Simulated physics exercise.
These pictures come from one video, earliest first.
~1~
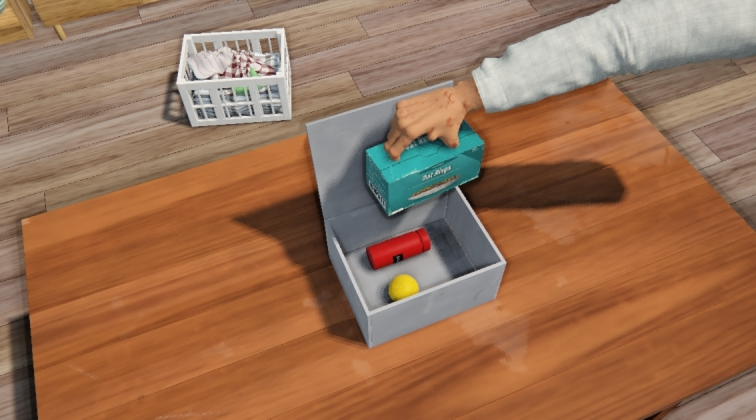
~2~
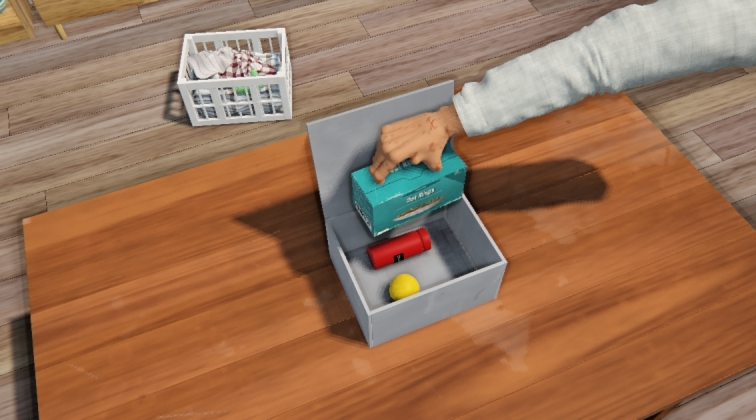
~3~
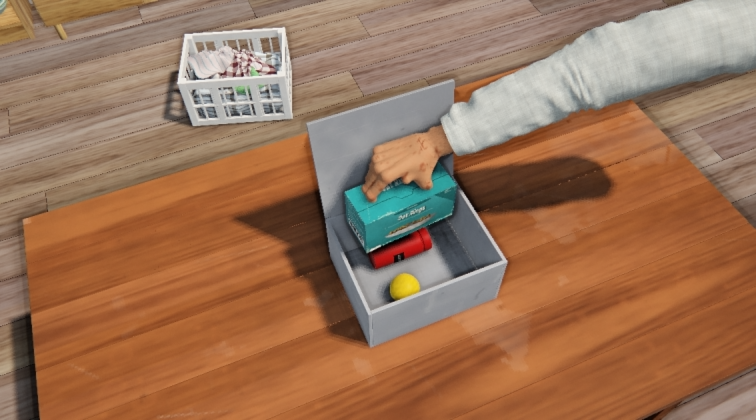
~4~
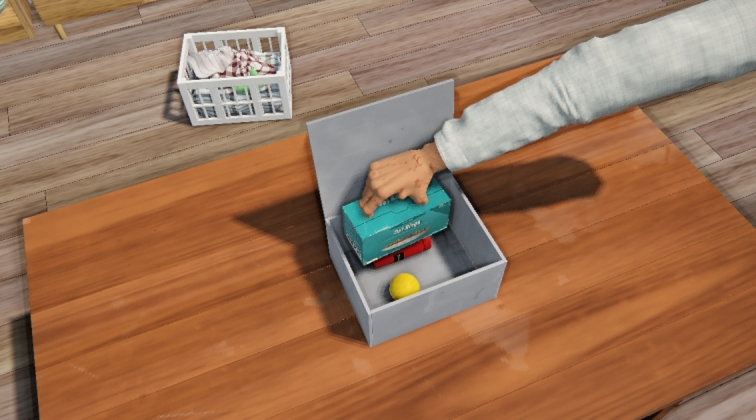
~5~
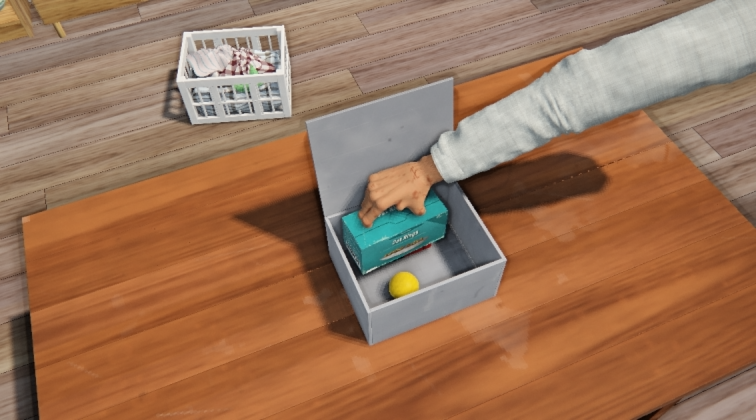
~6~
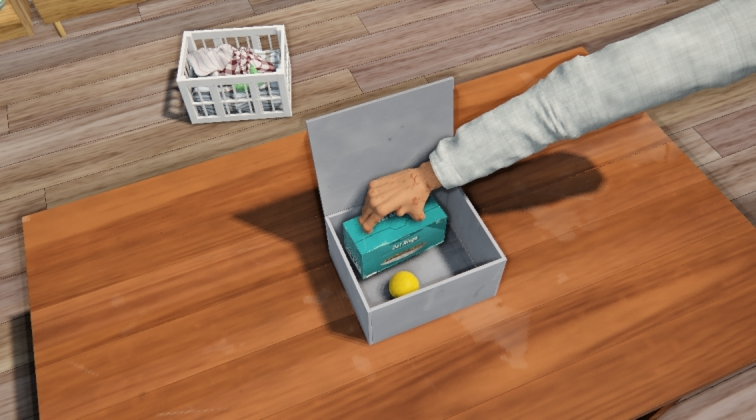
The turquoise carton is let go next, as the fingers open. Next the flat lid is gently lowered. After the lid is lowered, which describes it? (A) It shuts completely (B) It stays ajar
Answer: A.
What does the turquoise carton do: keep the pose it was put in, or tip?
By the end it has leaned over.
Then, 0.40 s on from there, turquoise carton turned 47° from how it was put near (399, 260); yellow lemon shifted a little; red shaker shifted a little.
Then, 1.40 s on from there, lid 74° above the rim; turquoise carton turned 49° from how it was put near (399, 261); yellow lemon shifted a little; red shaker shifted a little.
Then, 1.70 s on from there, lid 46° above the rim; turquoise carton turned 49° from how it was put near (399, 261); yellow lemon shifted a little; red shaker shifted a little.
Then, 2.00 s on from there, lid 6° above the rim; turquoise carton turned 49° from how it was put near (399, 261); yellow lemon shifted a little; red shaker shifted a little.
In the end, lid shut; toppled in the box, turquoise carton; the other 2 unmoved. At the end, from the last picture's camera, turquoise carton near (399, 261).
